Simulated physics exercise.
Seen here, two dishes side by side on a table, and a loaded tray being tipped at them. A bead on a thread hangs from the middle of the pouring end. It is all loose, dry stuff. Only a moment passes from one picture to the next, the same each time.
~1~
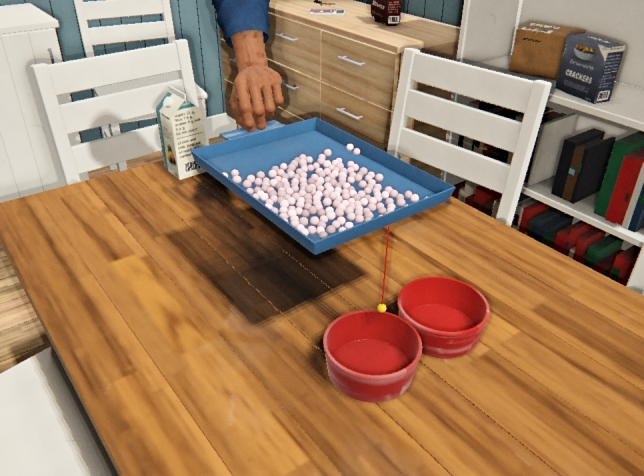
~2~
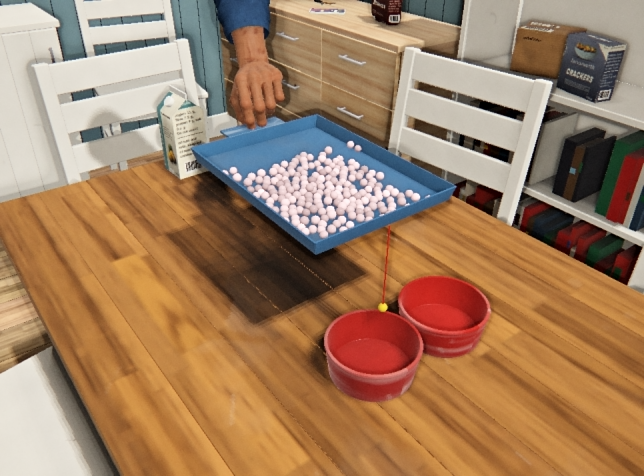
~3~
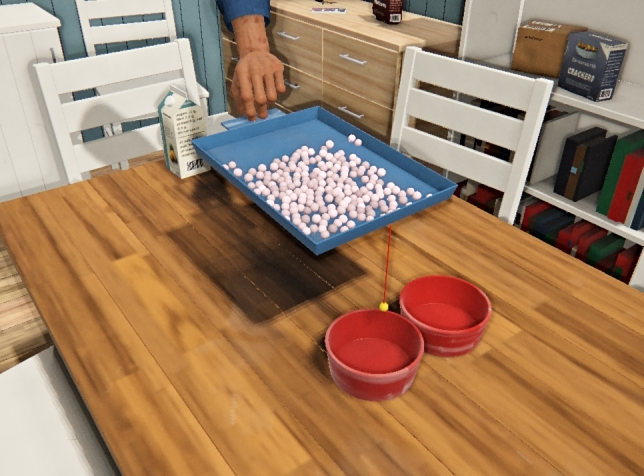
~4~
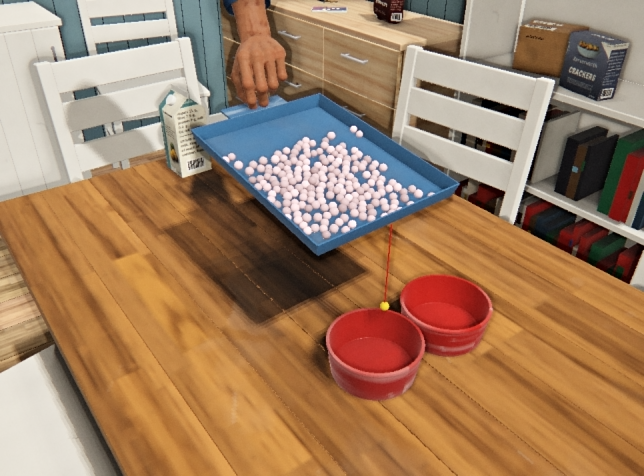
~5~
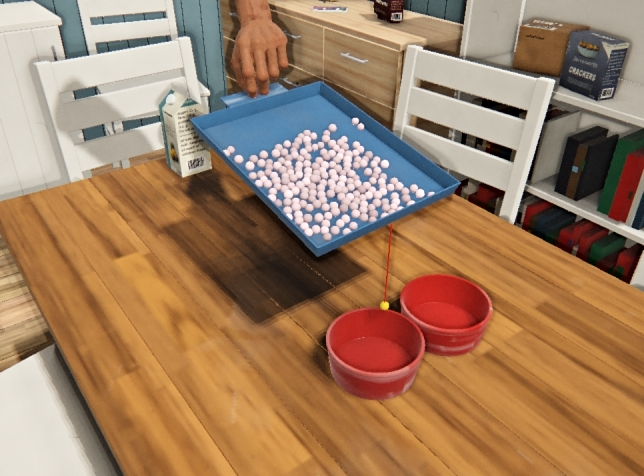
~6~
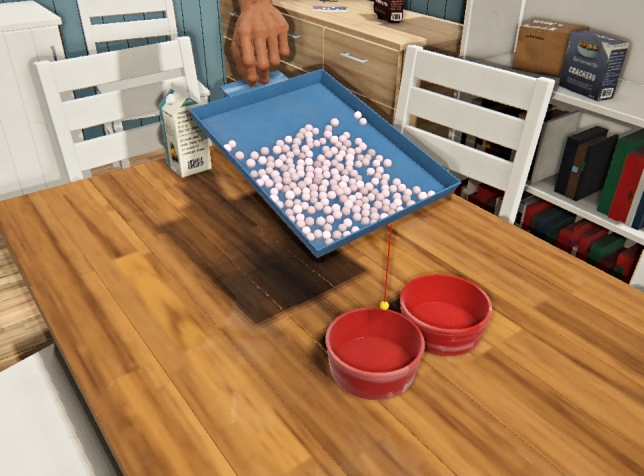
A hand tilted a blue tray of small pale pink balls above two red dishes on a wooden table, gradually raising its back end while the balls shifted slightly and the dishes stayed put.
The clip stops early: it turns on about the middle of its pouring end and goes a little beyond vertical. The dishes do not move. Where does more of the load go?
Fuller: The left-hand dish.
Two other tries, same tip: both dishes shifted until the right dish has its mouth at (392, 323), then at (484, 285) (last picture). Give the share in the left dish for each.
About 60 and 10 per cent.
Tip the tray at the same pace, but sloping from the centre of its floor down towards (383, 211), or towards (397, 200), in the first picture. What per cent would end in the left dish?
In turn 30 and 0 in a hundred.
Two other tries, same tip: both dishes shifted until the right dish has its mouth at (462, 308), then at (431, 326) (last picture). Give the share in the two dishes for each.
Roughly 40 per cent, and 90 per cent.
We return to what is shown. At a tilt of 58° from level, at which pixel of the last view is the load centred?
Close to (355, 214).
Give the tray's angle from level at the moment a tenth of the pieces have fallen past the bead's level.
Roughly 70°.
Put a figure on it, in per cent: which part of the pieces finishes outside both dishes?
Near 50 %.
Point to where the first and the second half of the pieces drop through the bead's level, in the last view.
At about (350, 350), then at (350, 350).
Soon, tray tipped steeply; nearly all on the tray; a stray few in the left dish; a small part in the air.
A while on, tray tipped right over; a stray few on the tray; about a third in the left dish; a stray few in the right dish; about a third outside both; about a quarter in the air.
Towards the end, tray tipped past a quarter turn; about half in the left dish; a stray few in the right dish; about half outside both.
Finally, tray tipped past a quarter turn; about half in the left dish; a stray few in the right dish; about half outside both.
